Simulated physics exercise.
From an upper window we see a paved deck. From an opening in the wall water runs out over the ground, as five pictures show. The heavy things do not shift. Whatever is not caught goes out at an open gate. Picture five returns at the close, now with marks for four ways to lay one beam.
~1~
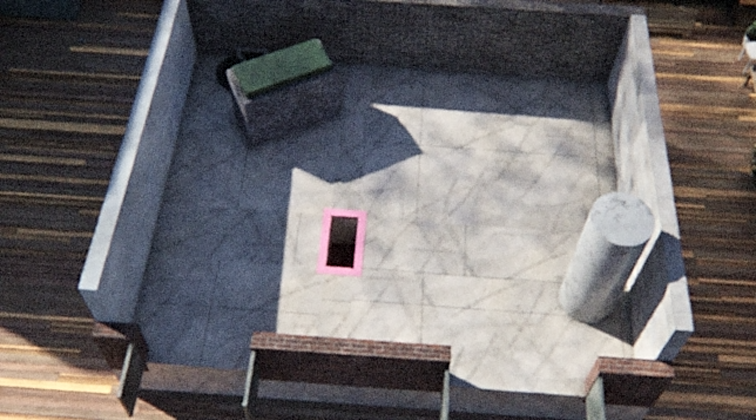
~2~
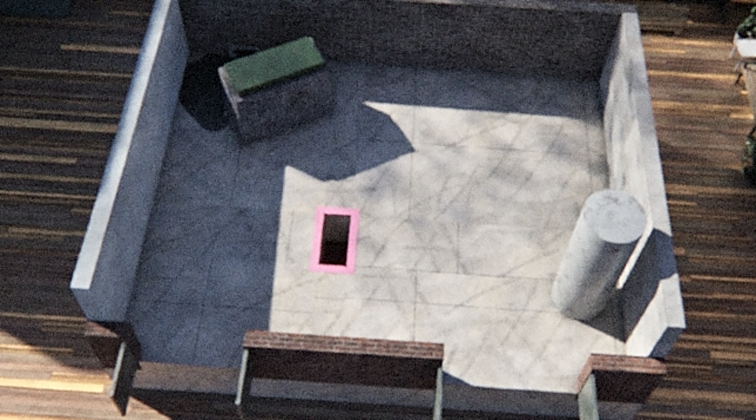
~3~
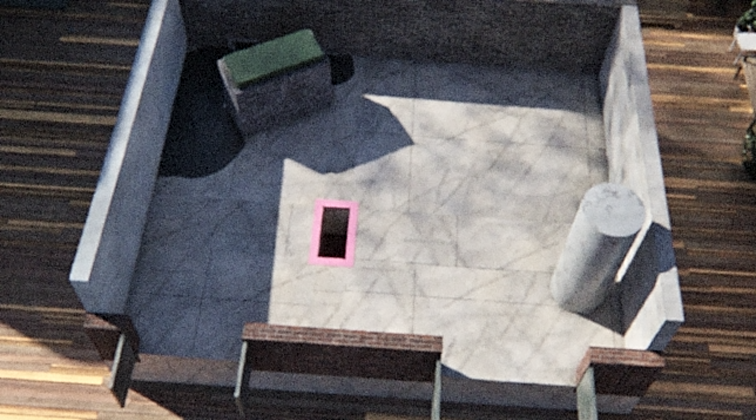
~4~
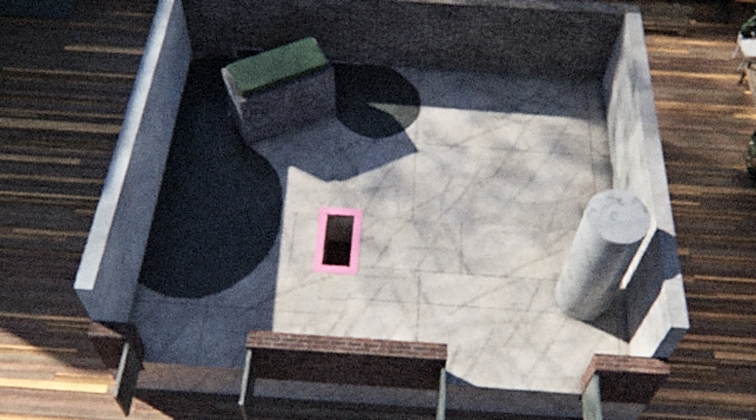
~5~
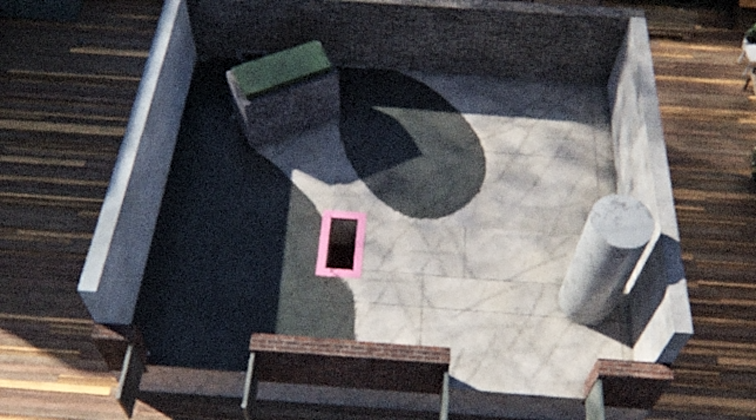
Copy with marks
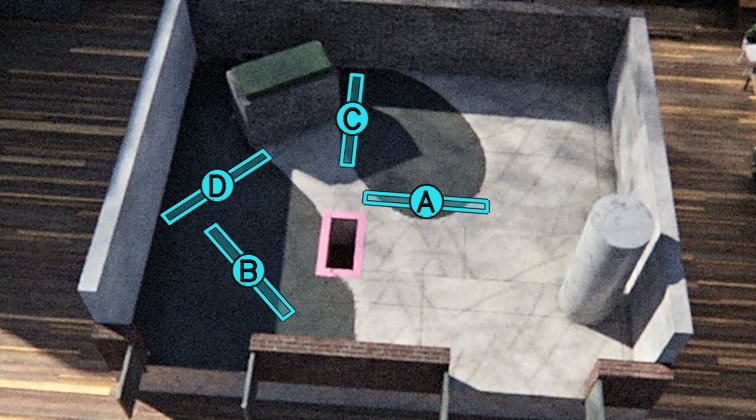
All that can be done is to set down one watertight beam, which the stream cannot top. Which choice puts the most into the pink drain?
C.
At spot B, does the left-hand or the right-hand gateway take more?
The right gate.
In cyan, A from (365, 197) to (487, 206); B from (210, 228) to (288, 315); C from (347, 165) to (357, 75); D from (165, 219) to (266, 154).
With A, about 6 % of the stream goes into the pink drain, about 92 % out by the gates.
With B, about 6 % of the stream goes into the pink drain, about 93 % out by the gates.
With C, about 13 % of the stream goes into the pink drain, about 85 % out by the gates.
With D, about 10 % of the stream goes into the pink drain, about 79 % out by the gates.
